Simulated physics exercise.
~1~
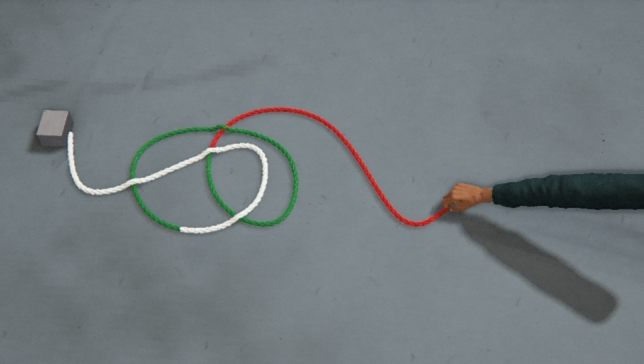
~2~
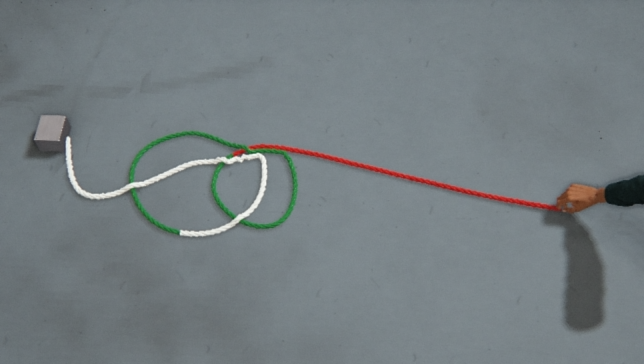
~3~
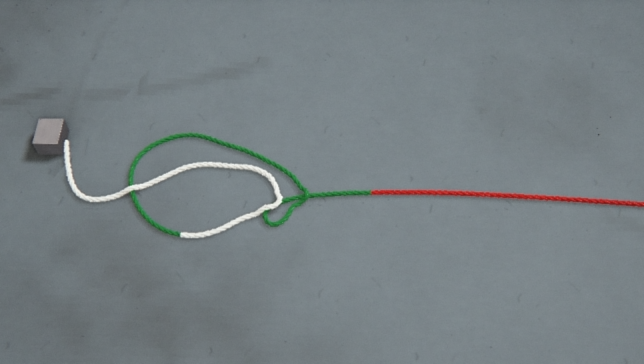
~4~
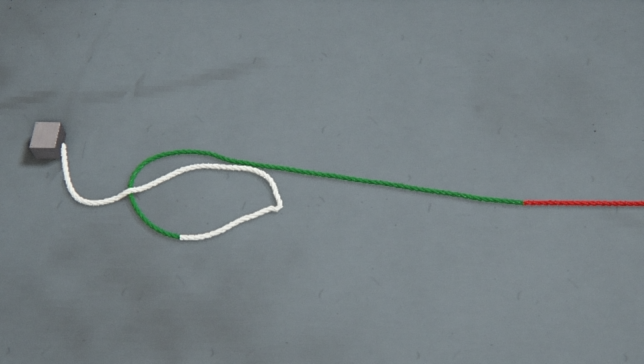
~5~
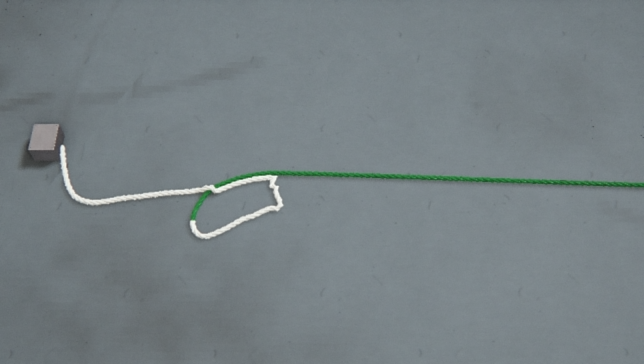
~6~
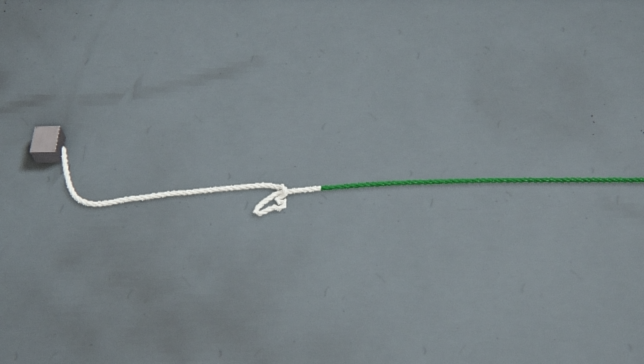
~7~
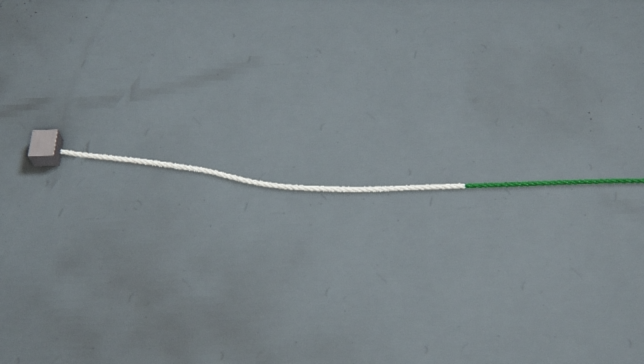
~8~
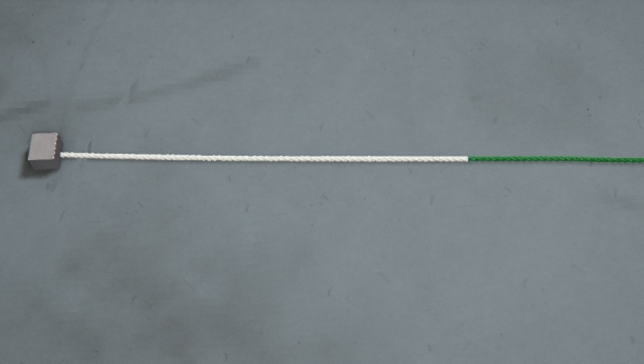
A hand pulls the looped rope right until its loops vanish and it lies straight.
